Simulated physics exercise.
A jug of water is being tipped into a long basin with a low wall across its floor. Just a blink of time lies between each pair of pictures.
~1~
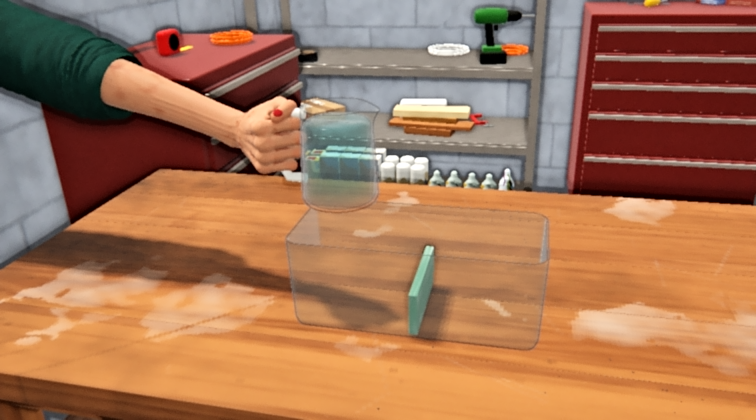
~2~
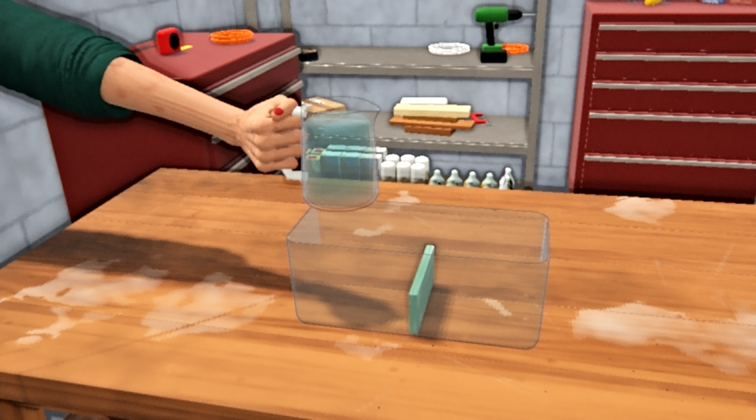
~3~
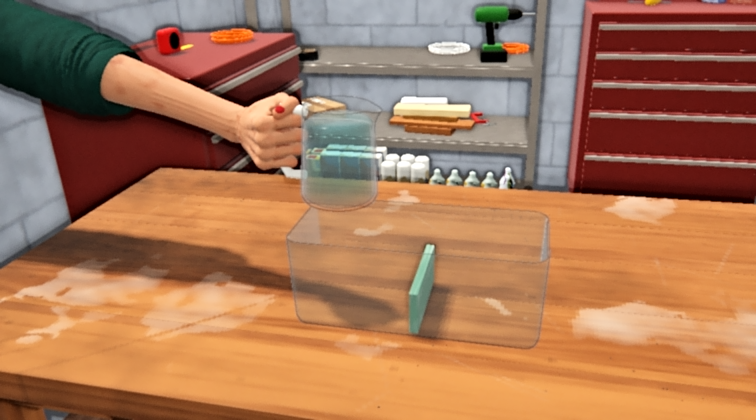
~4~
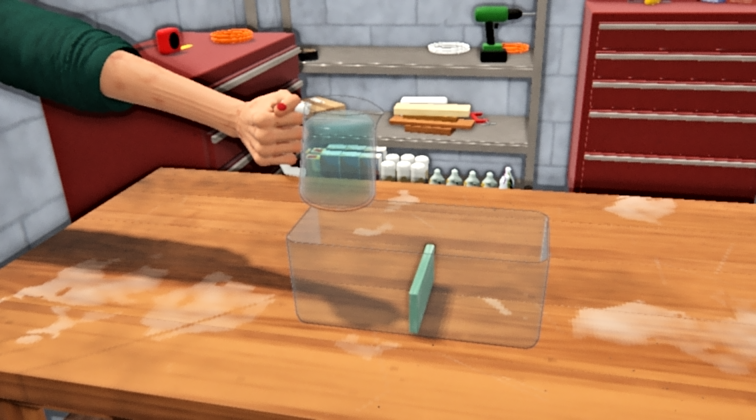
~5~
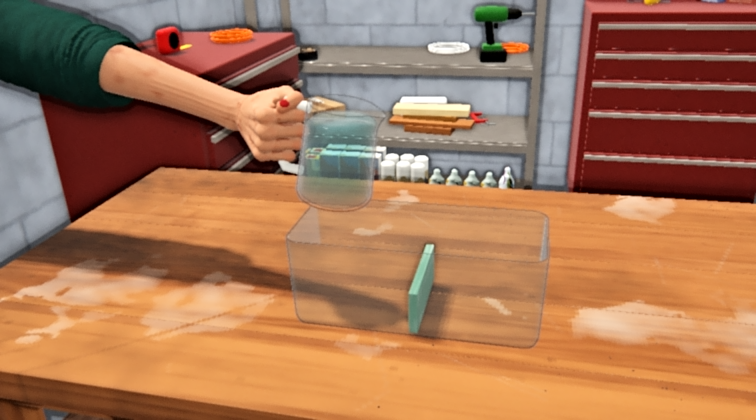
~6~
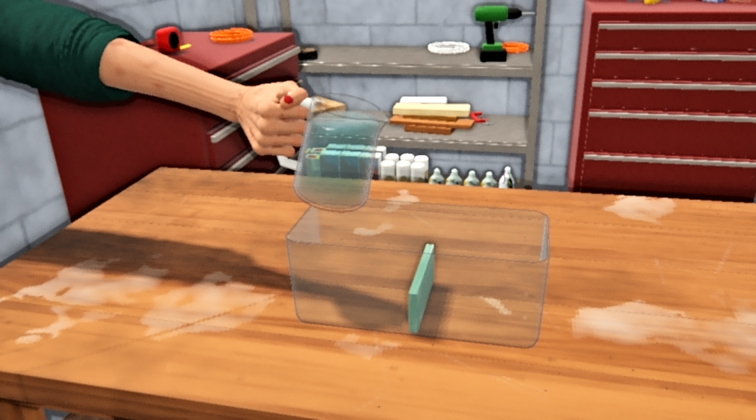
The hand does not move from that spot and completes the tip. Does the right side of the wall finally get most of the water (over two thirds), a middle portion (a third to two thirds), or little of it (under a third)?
It gets most of it.
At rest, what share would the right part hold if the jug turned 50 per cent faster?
Near 90 in a hundred.
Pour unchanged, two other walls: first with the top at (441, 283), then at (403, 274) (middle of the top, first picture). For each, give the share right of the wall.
Try 1: Some 65 %; try 2: 95 %.
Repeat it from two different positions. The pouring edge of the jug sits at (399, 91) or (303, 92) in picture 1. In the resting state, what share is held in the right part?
Close to 95 in a hundred, then close to 0 in a hundred.
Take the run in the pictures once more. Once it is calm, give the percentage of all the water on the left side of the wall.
I'd say near 10 in a hundred.
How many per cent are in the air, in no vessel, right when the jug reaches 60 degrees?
Estimate: Some 10 per cent.
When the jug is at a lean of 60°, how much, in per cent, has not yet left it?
Remaining fraction: Approx. 90 %.
A moment on, the jug is tipped part way and 88 per cent is still to pour, 0 is left of the wall and 4 right of it.
Next, the jug is tipped on its side and 47 per cent is still to pour, 1 is left of the wall and 38 right of it.
Then the jug is tipped on its side and 13 per cent is still to pour, 3 is left of the wall and 80 right of it.
Later the jug is tipped on its side and 3 per cent is still to pour, 7 is left of the wall and 89 right of it.
Finally, 9 per cent lies left of the wall, 90 right of it and 0 outside.
